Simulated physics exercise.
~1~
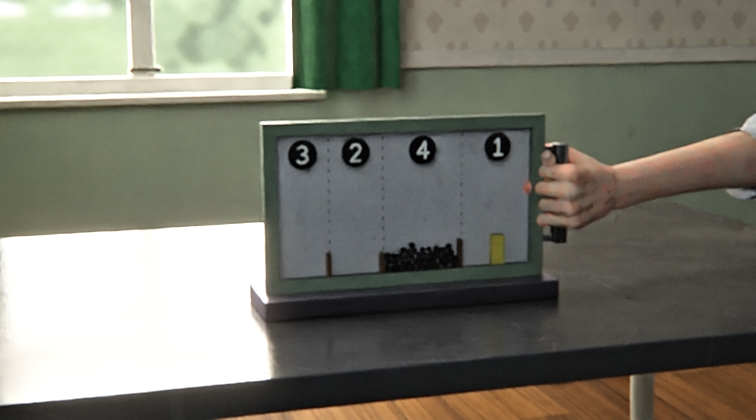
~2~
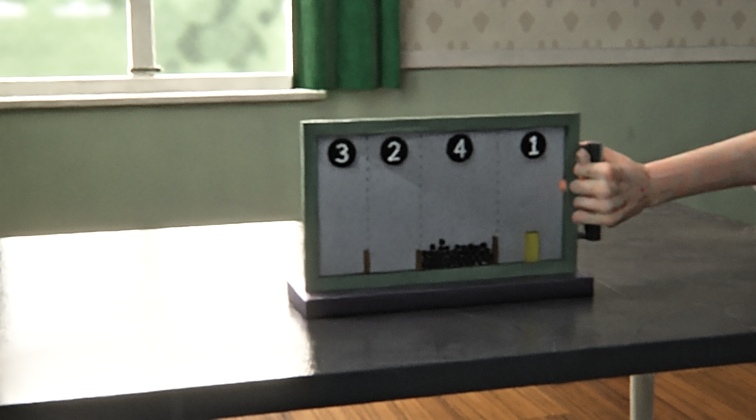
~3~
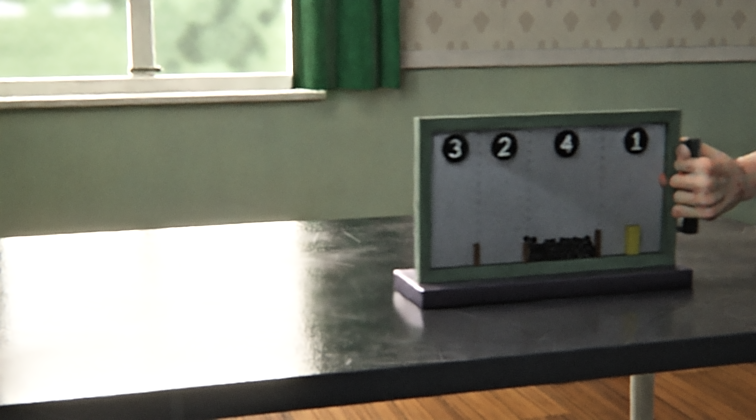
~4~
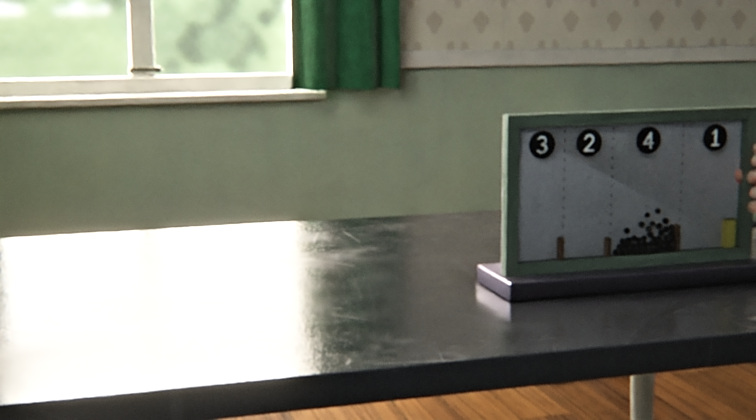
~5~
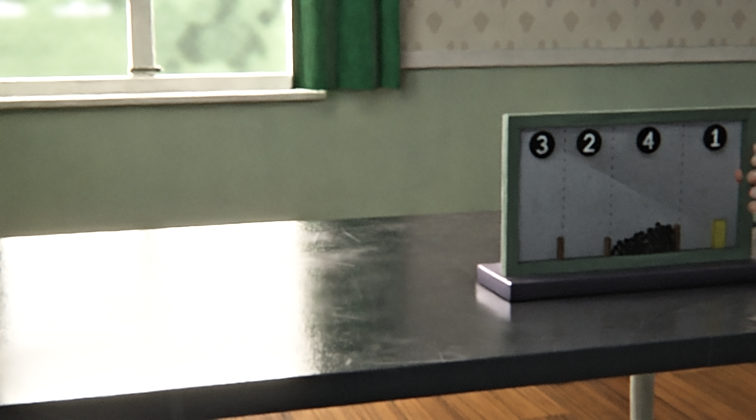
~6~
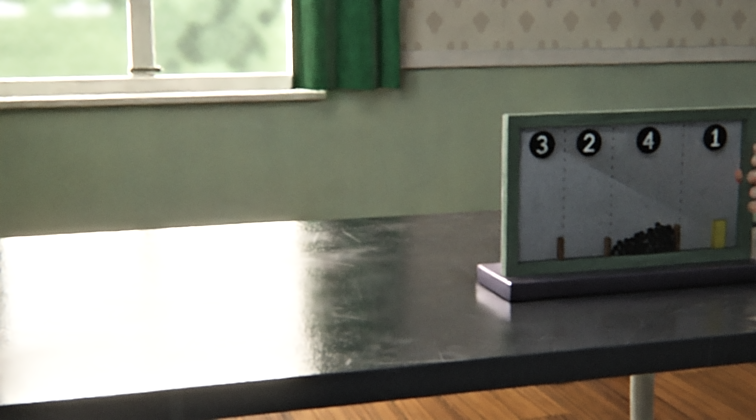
A green-framed case, pushed right by a hand, stops, its black beads settling in a heap.
